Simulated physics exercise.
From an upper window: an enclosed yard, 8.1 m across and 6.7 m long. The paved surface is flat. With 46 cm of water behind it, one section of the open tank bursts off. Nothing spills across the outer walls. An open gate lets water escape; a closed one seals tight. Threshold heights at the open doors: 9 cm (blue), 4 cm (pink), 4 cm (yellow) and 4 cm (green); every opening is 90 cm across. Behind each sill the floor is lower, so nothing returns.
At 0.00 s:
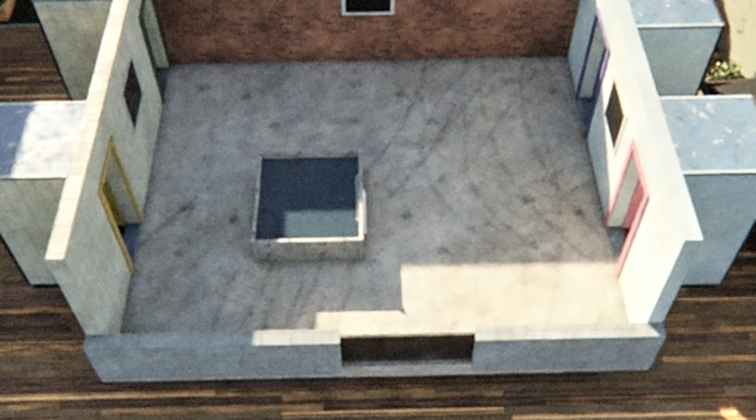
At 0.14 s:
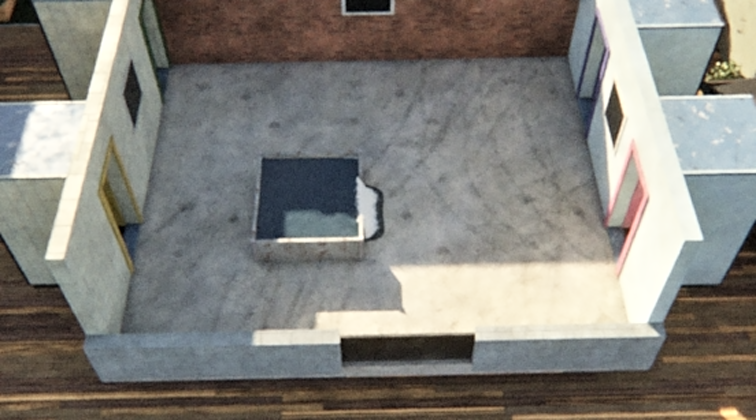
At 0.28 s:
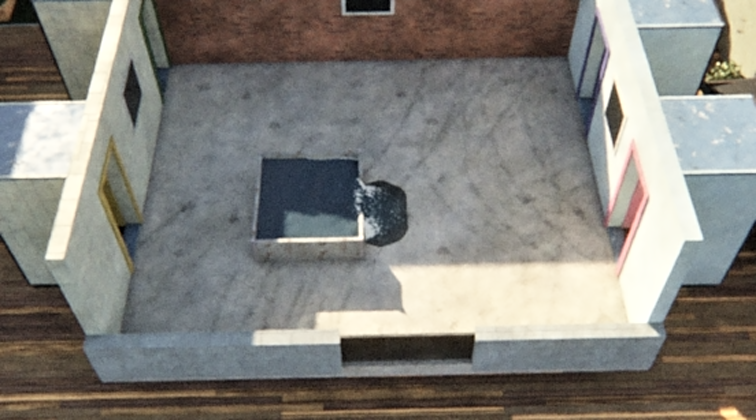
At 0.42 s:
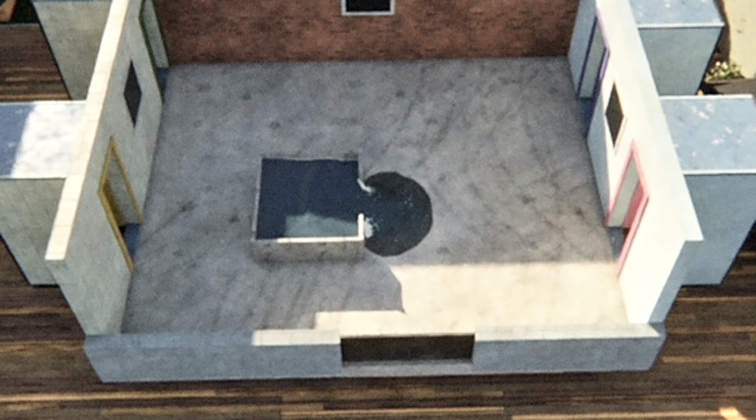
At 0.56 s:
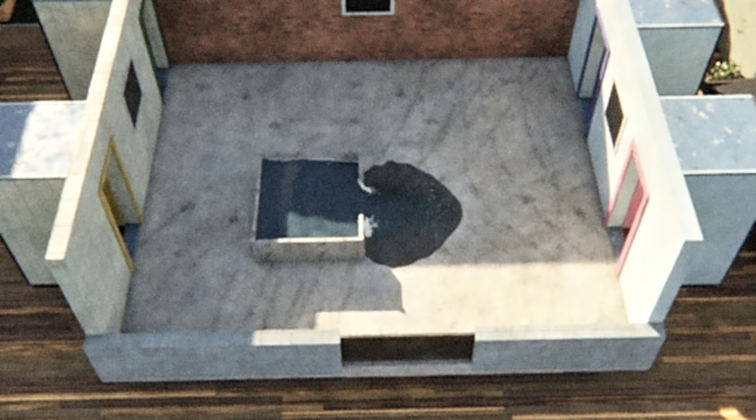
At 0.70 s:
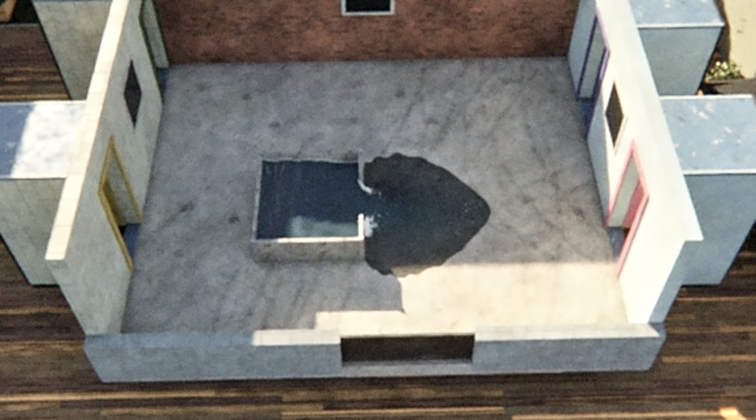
Water pours from the right side of the open tank and spreads rightward across the paved yard.
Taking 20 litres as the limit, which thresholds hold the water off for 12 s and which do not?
Within that time: At the blue door it keeps below the limit; at the pink door it exceeds the limit; at the yellow door it does not reach the limit; at the green door it does not reach the limit.
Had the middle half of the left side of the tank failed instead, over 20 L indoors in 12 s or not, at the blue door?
Then: Blue below.
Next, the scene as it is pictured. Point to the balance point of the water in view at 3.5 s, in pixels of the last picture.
Around (427, 208).
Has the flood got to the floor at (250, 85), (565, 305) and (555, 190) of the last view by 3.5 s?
In turn: Dry, flooded, under water.
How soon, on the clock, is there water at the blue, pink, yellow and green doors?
Arrival: Blue 2.4 s, pink 1.8 s, yellow not within the 12 s, green not within the 12 s.
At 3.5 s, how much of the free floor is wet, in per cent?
Near 35 per cent is wet.
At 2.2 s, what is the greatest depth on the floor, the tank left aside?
Up to some 20 cm.
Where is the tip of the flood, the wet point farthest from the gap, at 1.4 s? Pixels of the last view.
At about (588, 218).
After 1.4 s water covers 20 % of the floor and is deepest (26 cm) near (370, 214); blue door not reached, pink door not reached, yellow door not reached, green door not reached.
After 2.2 s water covers 30 % of the floor and is deepest (20 cm) near (370, 214); blue door not reached, pink door 9 cm at the sill, 5 L in, yellow door not reached, green door not reached.
After 3.5 s water covers 35 % of the floor and is deepest (16 cm) near (623, 326); blue door 9 cm at the sill, 0 L in, pink door 11 cm at the sill, 47 L in, yellow door not reached, green door not reached.
After 7.0 s water covers 45 % of the floor and is deepest (8 cm) near (370, 214); blue door 5 cm at the sill, 1 L in, pink door 7 cm at the sill, 91 L in, yellow door not reached, green door not reached.
After 12.0 s water covers 75 % of the floor and is deepest (5 cm) near (570, 178); blue door 4 cm at the sill, 1 L in, pink door 4 cm at the sill, 99 L in, yellow door not reached, green door not reached.
